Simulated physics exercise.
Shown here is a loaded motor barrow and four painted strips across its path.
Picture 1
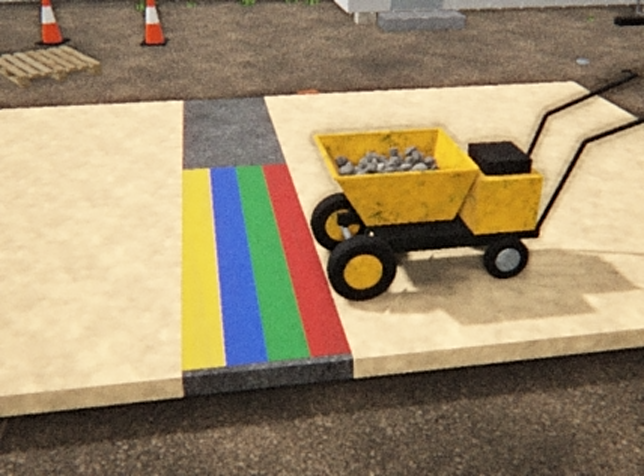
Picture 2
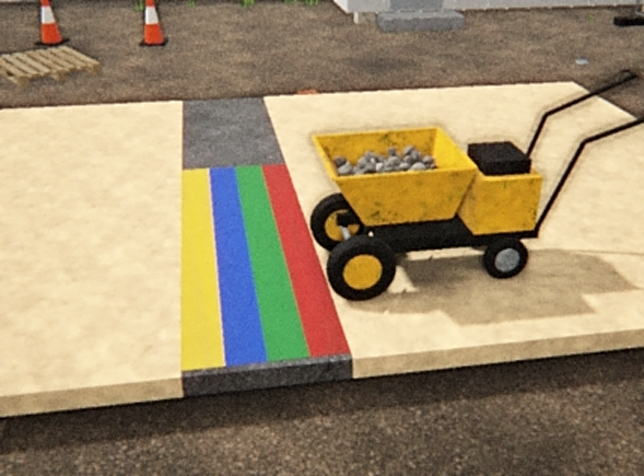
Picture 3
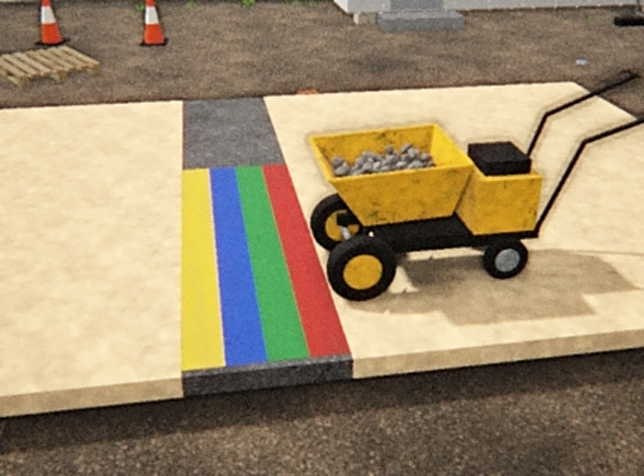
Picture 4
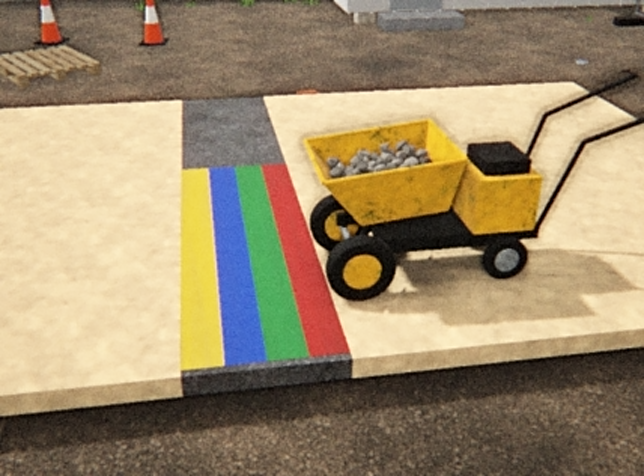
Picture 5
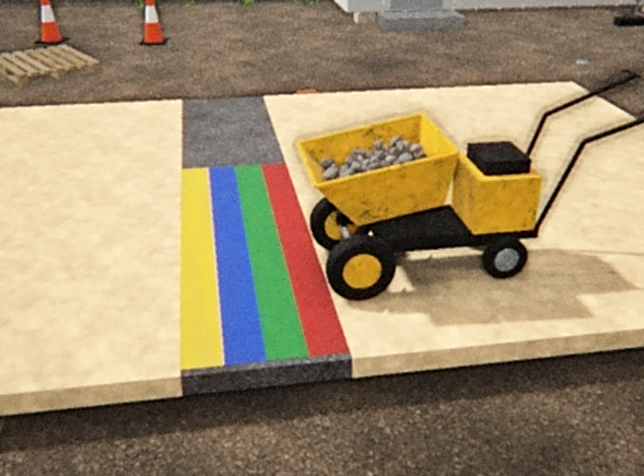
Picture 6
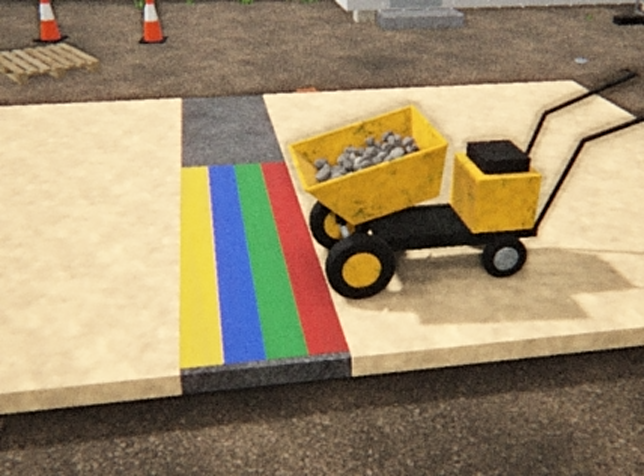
At the start, a yellow motor barrow loaded with broken stones stands with its skip level, just right of yellow, blue, green and red strips painted across a pale slab. The skip tilts a little toward the left, then more clearly, its rear rising while the stones stay inside and the wheels stay put.
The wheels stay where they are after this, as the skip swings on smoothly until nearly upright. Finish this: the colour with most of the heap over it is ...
... Blue.
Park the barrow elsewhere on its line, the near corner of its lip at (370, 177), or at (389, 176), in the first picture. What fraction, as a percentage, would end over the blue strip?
30 % and 20 %.
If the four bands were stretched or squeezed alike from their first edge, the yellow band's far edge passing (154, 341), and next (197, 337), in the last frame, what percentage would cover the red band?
Roughly 0 per cent, and 0 per cent.
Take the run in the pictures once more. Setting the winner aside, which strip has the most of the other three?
The next spot goes to the yellow strip.
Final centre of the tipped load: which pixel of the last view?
Near pixel (226, 278).
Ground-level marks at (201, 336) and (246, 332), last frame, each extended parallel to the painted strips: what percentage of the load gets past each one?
I'd put it near 20 in a hundred, then near 60 in a hundred.
Soon after the last picture, skip tipped steeply; all in the skip.
A little later, skip tipped steeply; nearly all in the skip; a stray few over the blue strip.
Later still, skip tipped right over; about half in the skip; a stray few over the green strip; about a quarter over the blue strip; about a quarter over the yellow strip; a stray few off the paint.
By the end, skip tipped right over; about a quarter in the skip; none over the red strip; a small part over the green strip; about half over the blue strip; about a quarter over the yellow strip; a small part off the paint.
